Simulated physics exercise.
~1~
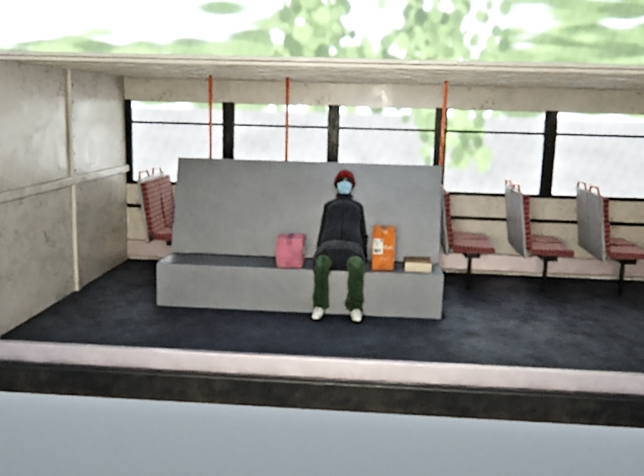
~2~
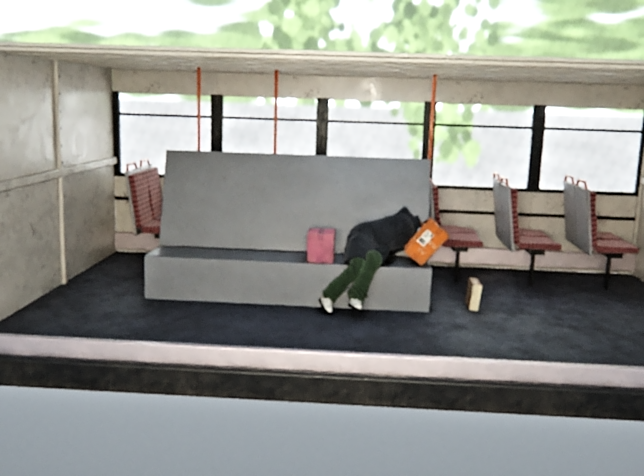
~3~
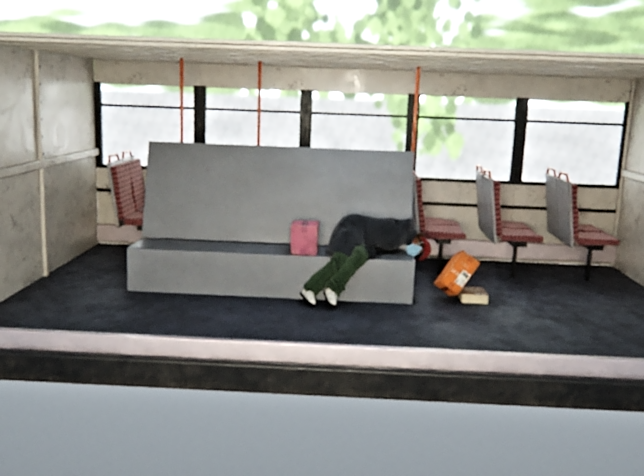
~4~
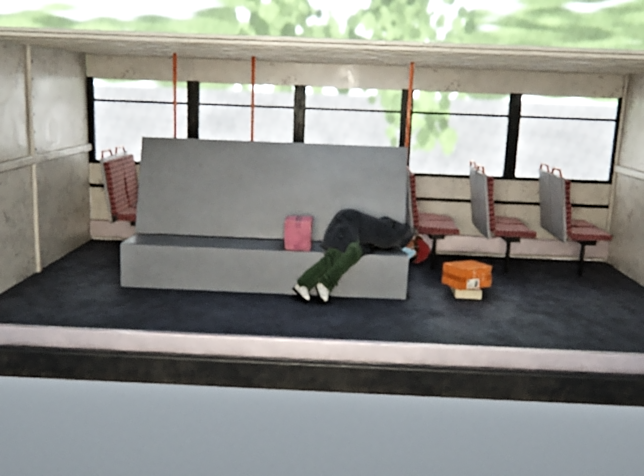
The clip opens on a masked commuter in a red hat sitting upright on a long grey bench inside a bus-like interior, with a pink bag on the left and an orange bag and a small tan folder on the right. The limp figure topples to the right, pushing against the orange bag as it tilts, while the folder drops past the bench end. The orange bag then tumbles to the floor beside the folder and settles on its side. The commuter ends slumped sideways, head hanging over the bench end, hips still on the seat, with the pink bag still upright.
